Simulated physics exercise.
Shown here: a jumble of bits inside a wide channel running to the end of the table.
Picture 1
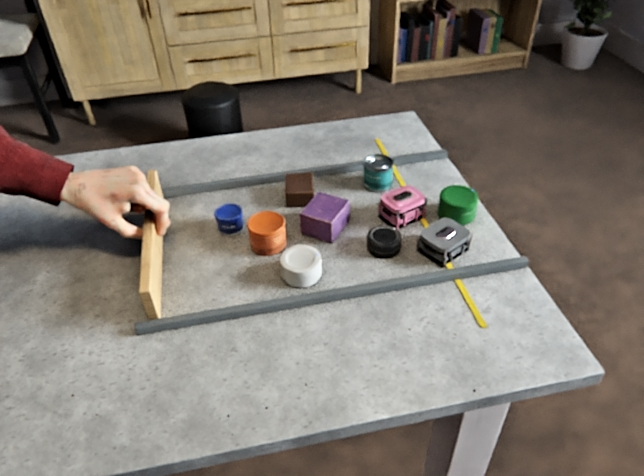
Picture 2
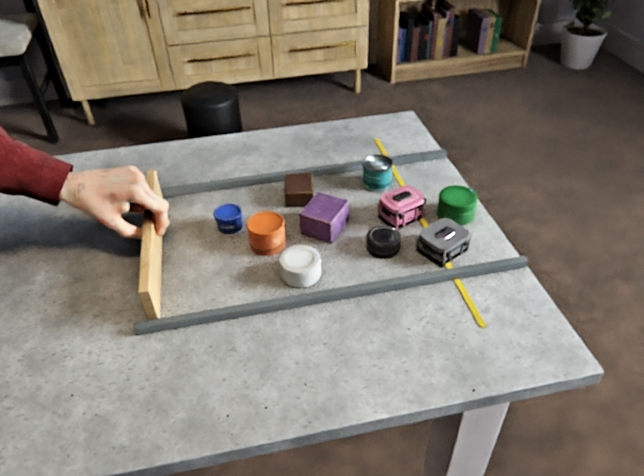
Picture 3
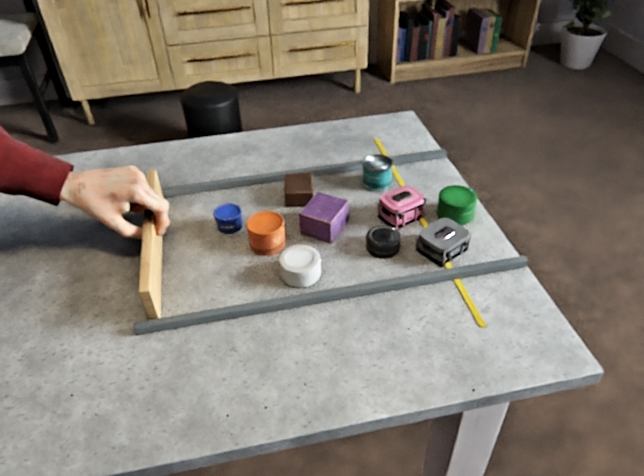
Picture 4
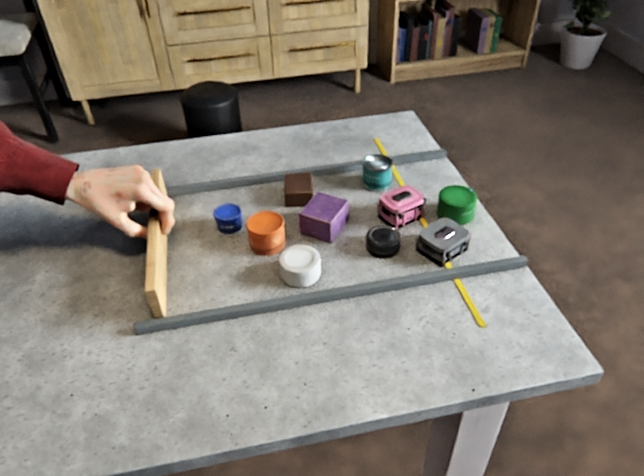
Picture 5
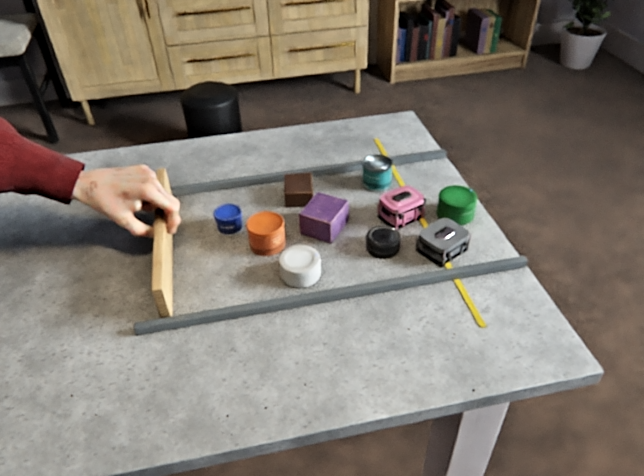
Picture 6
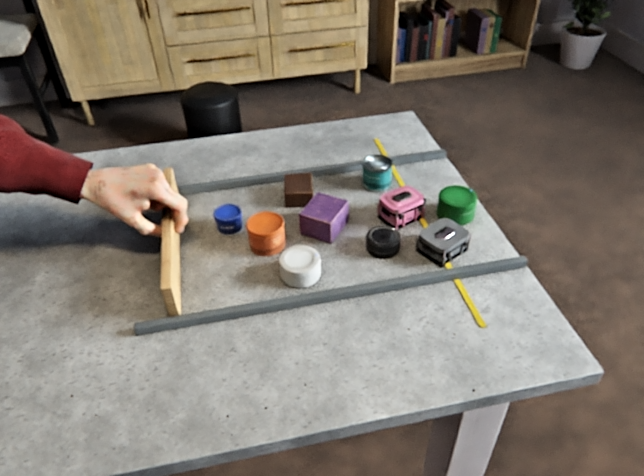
The clip opens on a hand holding a wooden board upright at the left of a channel on a grey table, with small tubs, blocks and cases scattered ahead of it. The board stays nearly still at first, then the hand slides it slightly right, while the objects remain in place.
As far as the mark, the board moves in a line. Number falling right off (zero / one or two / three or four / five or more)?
One or two.
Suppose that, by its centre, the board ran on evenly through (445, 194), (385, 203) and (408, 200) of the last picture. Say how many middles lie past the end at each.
Past the end: 5, 0 and 1.
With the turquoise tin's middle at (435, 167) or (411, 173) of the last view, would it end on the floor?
In turn it holds its place, then holds its place.
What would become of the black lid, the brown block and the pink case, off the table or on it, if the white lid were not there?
Black lid still up, brown block still up, pink case still up.
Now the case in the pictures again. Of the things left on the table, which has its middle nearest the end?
That's the pink case.
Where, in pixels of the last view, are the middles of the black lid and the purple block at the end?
The first sits around (484, 234), while the other sits around (447, 198).
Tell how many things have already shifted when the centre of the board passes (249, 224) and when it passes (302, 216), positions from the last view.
Respectively 2 and 5.
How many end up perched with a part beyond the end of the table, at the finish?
The count is 1.
Soon after, none off yet; green lid at rest near (457, 205); grey case at rest near (443, 242); pink case at rest near (401, 207).
After that, none off yet; green lid displaced about its own width near (484, 203); grey case displaced about its own width near (485, 240); pink case displaced about its own width near (446, 210).
In the end, the number that fall off is one or two; gone, grey case and green lid.
